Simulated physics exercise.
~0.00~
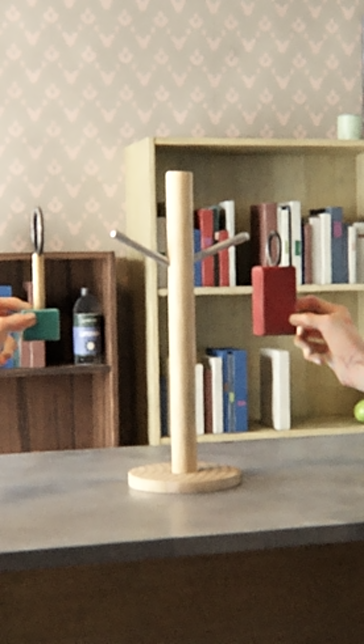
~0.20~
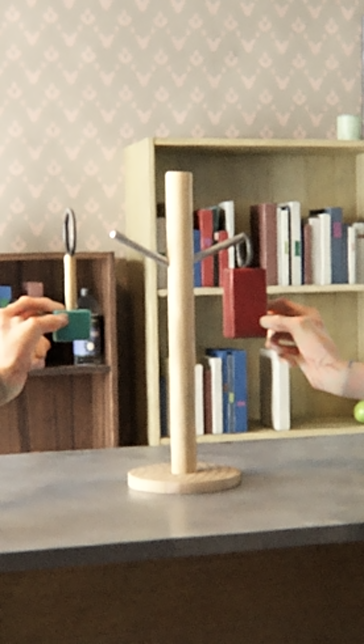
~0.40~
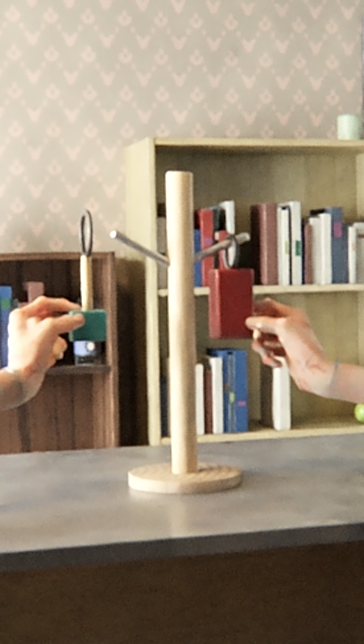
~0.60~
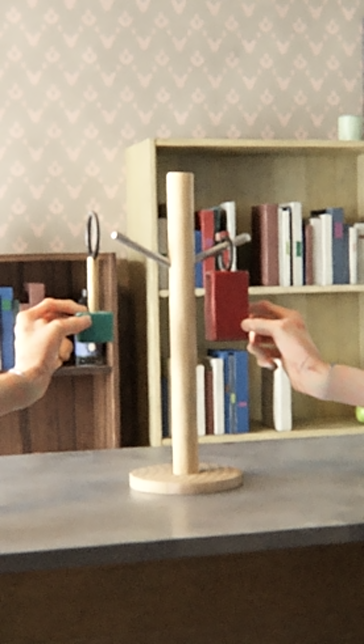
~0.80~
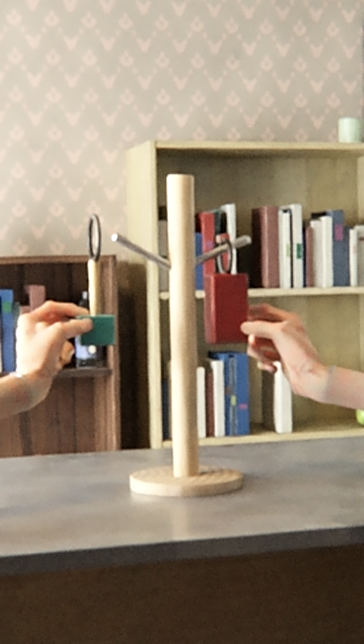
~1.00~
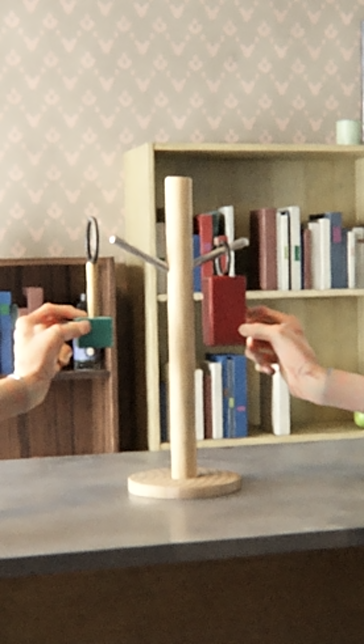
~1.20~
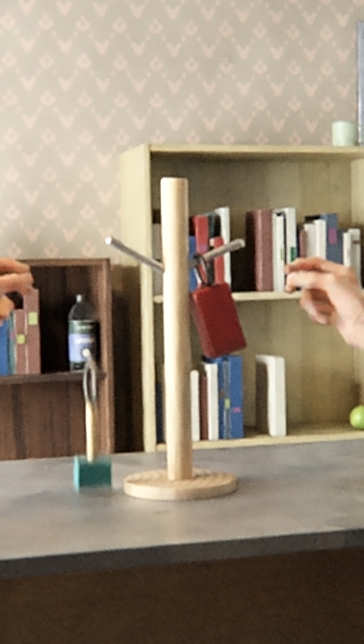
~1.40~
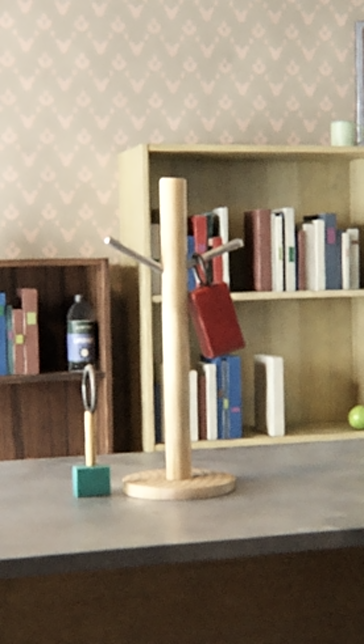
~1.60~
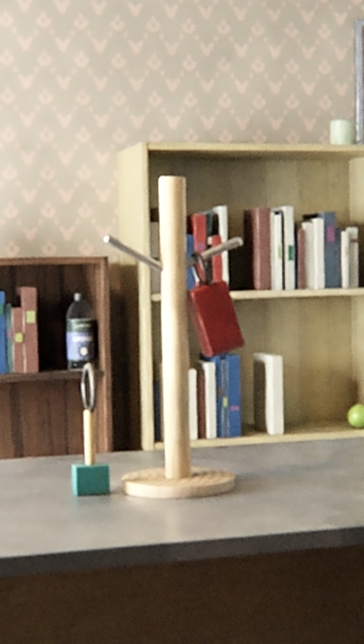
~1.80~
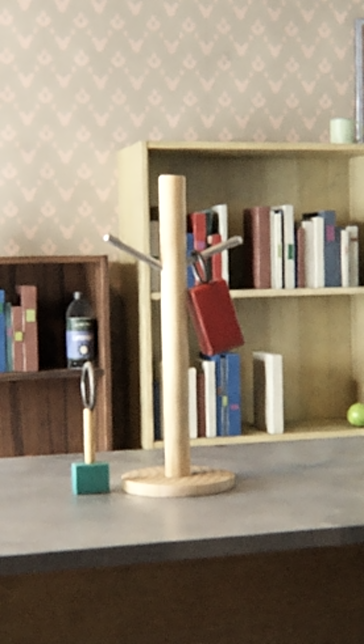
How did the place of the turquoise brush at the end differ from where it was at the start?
At the start the turquoise brush was held up in the air by a hand at the far left. By the end it was standing on the table, lower down and farther right, just to the left of the stand's base.
